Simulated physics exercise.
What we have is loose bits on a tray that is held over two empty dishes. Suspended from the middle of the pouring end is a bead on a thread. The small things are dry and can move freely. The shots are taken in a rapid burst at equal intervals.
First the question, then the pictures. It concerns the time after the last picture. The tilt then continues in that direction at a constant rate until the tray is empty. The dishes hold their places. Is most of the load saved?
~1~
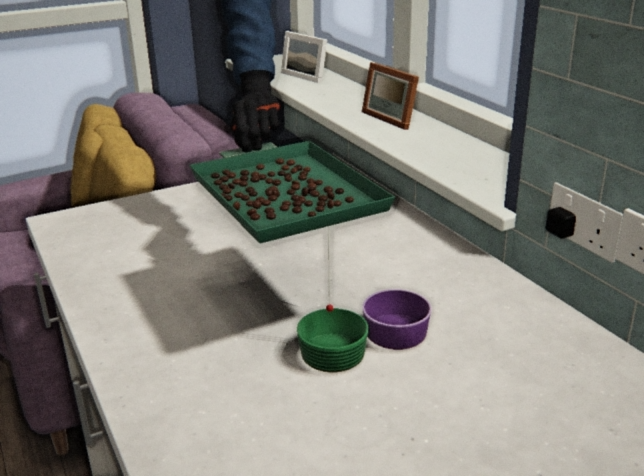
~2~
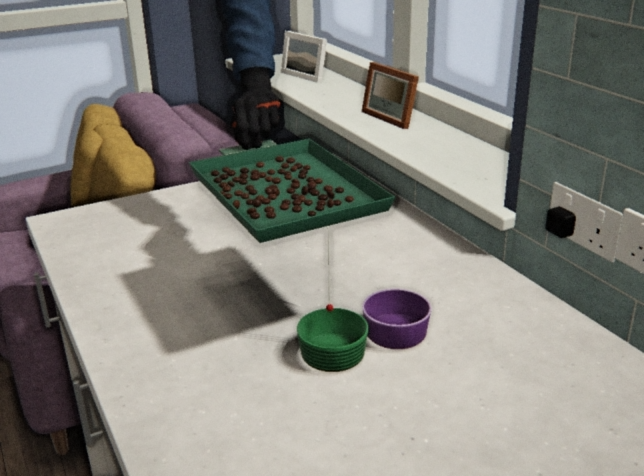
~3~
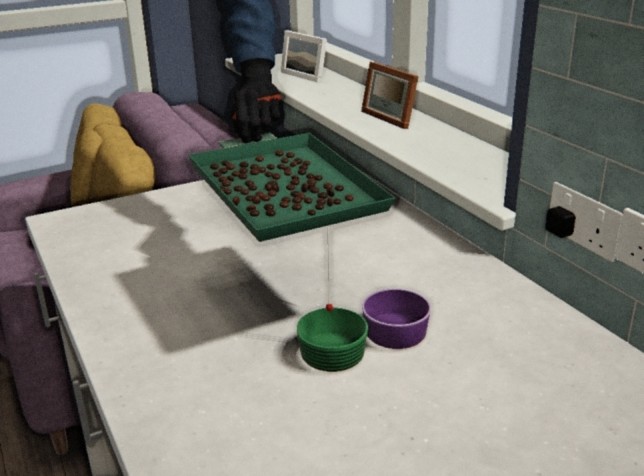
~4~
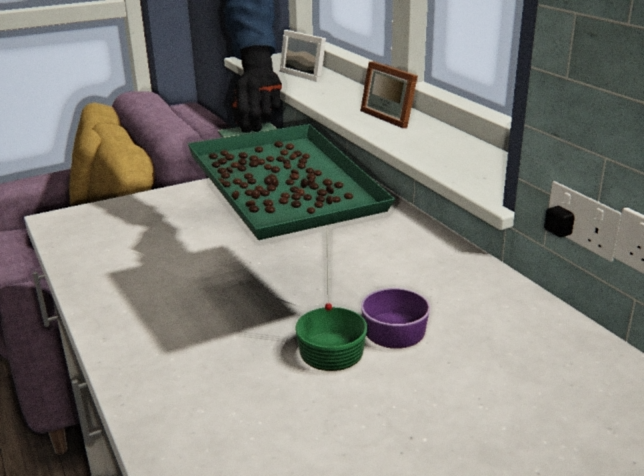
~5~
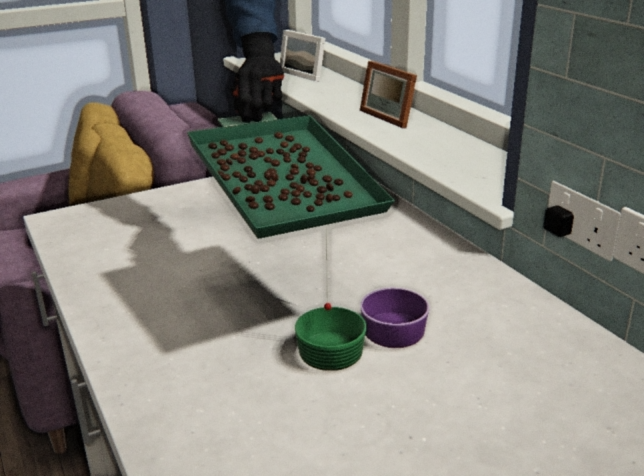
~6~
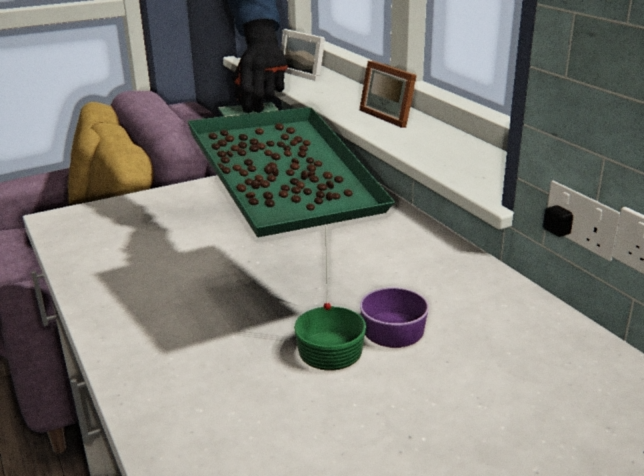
Most of it finds a dish.
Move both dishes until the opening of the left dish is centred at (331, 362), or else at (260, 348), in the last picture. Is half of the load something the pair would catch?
For the two tries in order: Not as much as half, not as much as half.
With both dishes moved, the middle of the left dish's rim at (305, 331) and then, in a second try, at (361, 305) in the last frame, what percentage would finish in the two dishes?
60 %, then 40 %.
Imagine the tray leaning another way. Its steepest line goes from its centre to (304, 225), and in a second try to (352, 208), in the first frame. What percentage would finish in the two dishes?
30 %, give or take, and then 90 %.
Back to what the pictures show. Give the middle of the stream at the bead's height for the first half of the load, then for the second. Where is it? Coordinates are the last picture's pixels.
The leading part at (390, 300), the rest of it at (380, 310).
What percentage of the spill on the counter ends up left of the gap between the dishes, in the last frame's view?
It comes out at roughly 10 percent.
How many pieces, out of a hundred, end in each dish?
Per hundred pieces: Left dish roughly 20, right dish roughly 60.
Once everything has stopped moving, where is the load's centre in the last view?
I'd say the middle ends up at about (385, 331).
Soon, tray tipped steeply; all on the tray.
A while on, tray tipped right over; about half on the tray; a small part in the left dish; a small part in the right dish; a stray few outside both; about a third in the air.
Towards the end, tray tipped past a quarter turn; about a quarter in the left dish; about two thirds in the right dish; about a quarter outside both.
Finally, tray tipped past a quarter turn; about a quarter in the left dish; about two thirds in the right dish; about a quarter outside both.
